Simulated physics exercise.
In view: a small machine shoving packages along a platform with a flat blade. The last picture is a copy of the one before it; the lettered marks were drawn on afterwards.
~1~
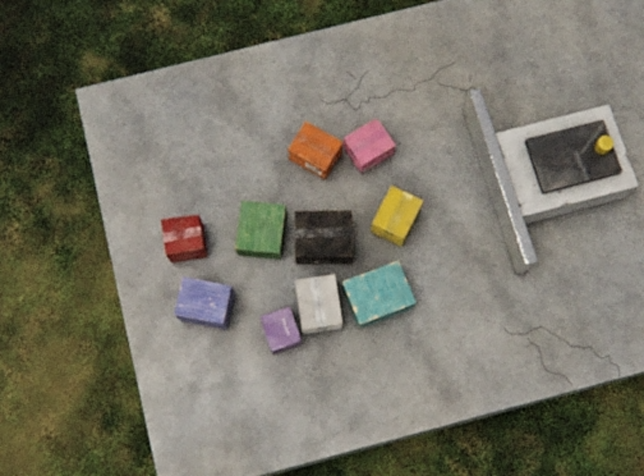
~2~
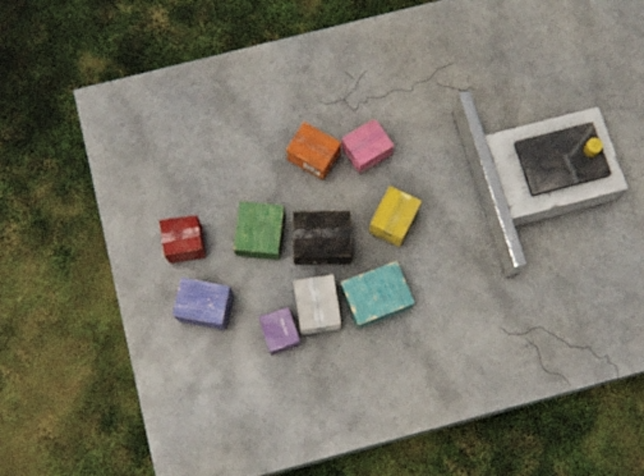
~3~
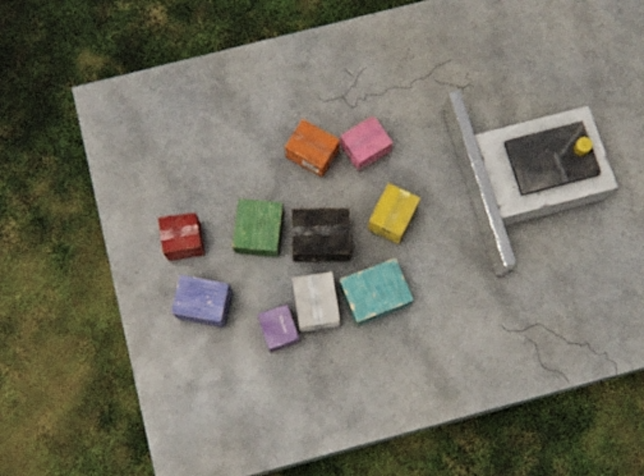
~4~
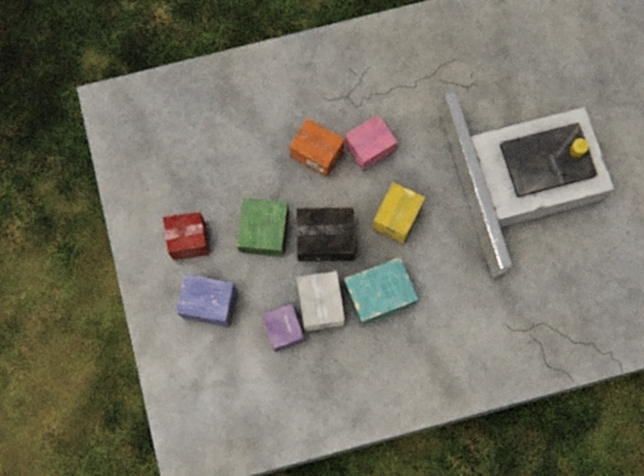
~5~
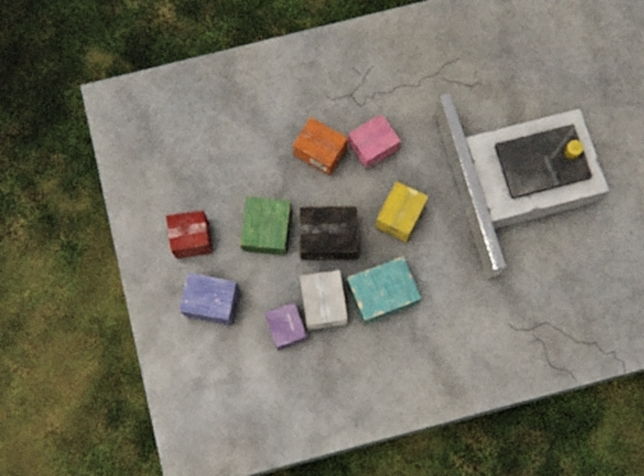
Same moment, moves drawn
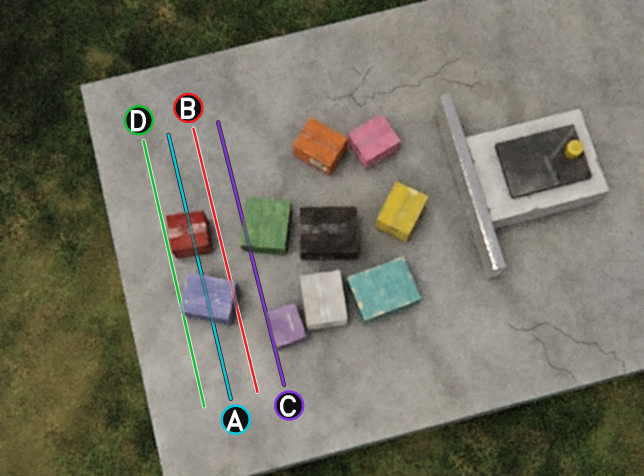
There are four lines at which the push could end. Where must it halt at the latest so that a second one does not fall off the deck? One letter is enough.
C is the last line within the limit.
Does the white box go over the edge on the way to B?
No.
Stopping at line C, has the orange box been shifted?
By then, yes.
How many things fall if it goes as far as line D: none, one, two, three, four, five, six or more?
In all, six or more.
On the marked copy, A at (199, 262); B at (224, 255); C at (250, 249); D at (173, 269).
With C. Early on, robot (459, 182); orange box (297, 150); turquoise crate (378, 292).
Further on, robot (378, 203); red box (151, 232); blue crate (193, 301).
At the end, robot (318, 218); blue crate (142, 313); red box (123, 215); none fallen.
As for the rest, A drops four; B drops two; D drops six.
